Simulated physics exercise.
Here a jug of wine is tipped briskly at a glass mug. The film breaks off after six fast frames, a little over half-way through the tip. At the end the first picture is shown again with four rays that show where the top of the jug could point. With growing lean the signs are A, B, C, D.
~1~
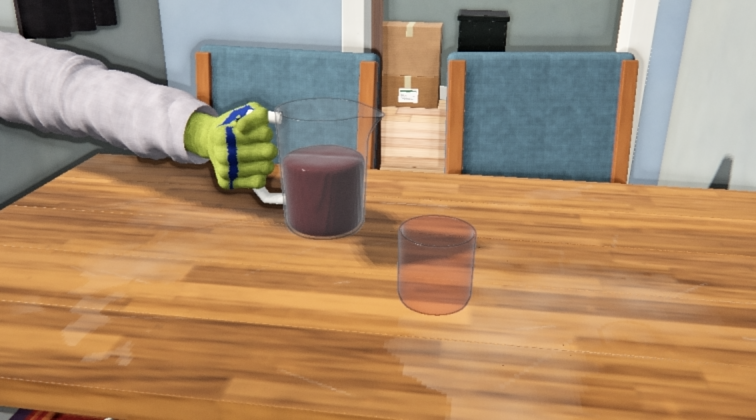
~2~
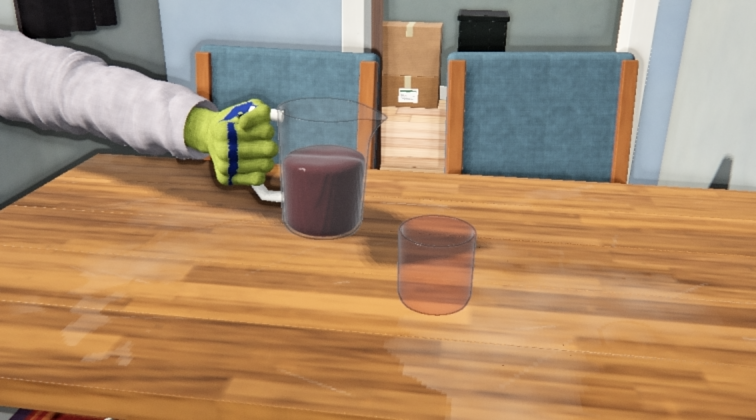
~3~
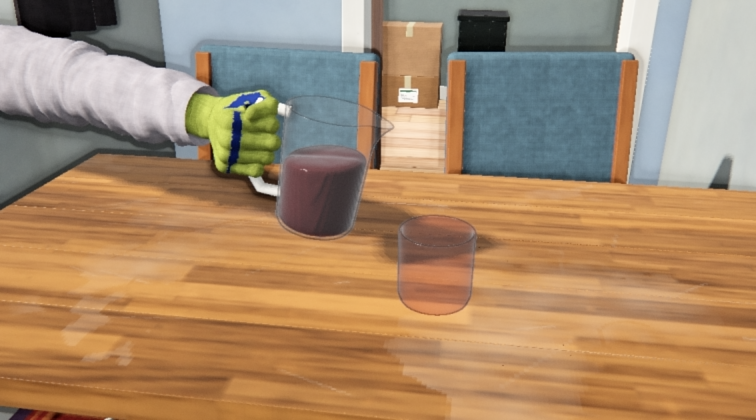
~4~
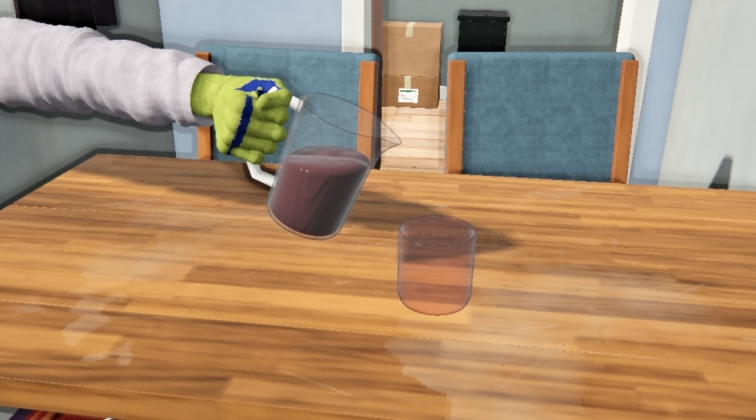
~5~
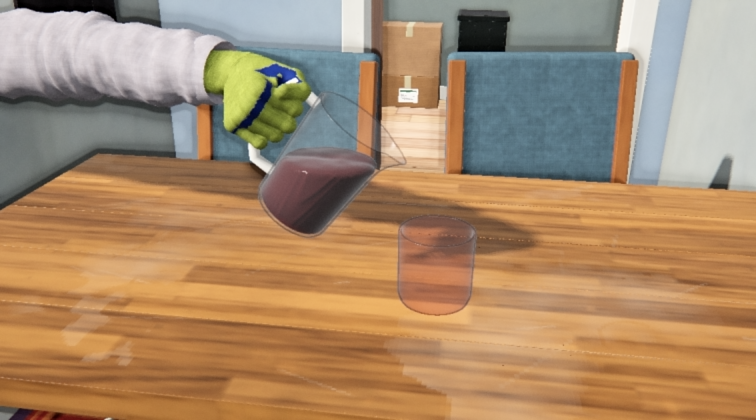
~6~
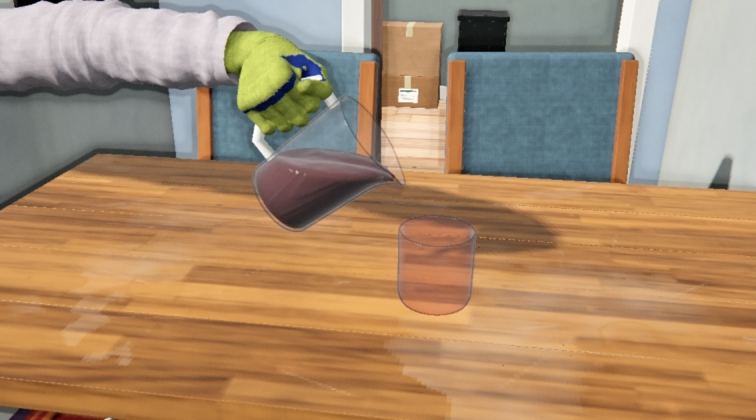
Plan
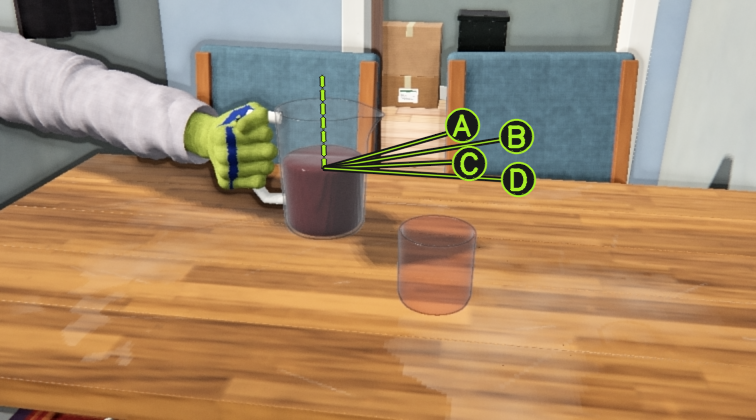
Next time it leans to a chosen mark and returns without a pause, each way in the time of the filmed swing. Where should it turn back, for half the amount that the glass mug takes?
Use line A.
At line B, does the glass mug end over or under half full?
Over half.
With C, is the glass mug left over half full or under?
Over.
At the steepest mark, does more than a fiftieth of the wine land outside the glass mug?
Yes.
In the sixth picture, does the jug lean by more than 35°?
Yes, it does.
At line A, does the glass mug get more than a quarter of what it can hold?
Yes.
On the marked copy, A at (446, 133); B at (500, 139); C at (451, 162); D at (501, 179).
With A, the glass mug ends with about 49 % of what it can hold.
With B, the glass mug ends with about 66 % of what it can hold.
With C, the glass mug ends with about 77 % of what it can hold; 5 % of the wine is spilt.
With D, the glass mug ends with about 68 % of what it can hold; 25 % of the wine is spilt.
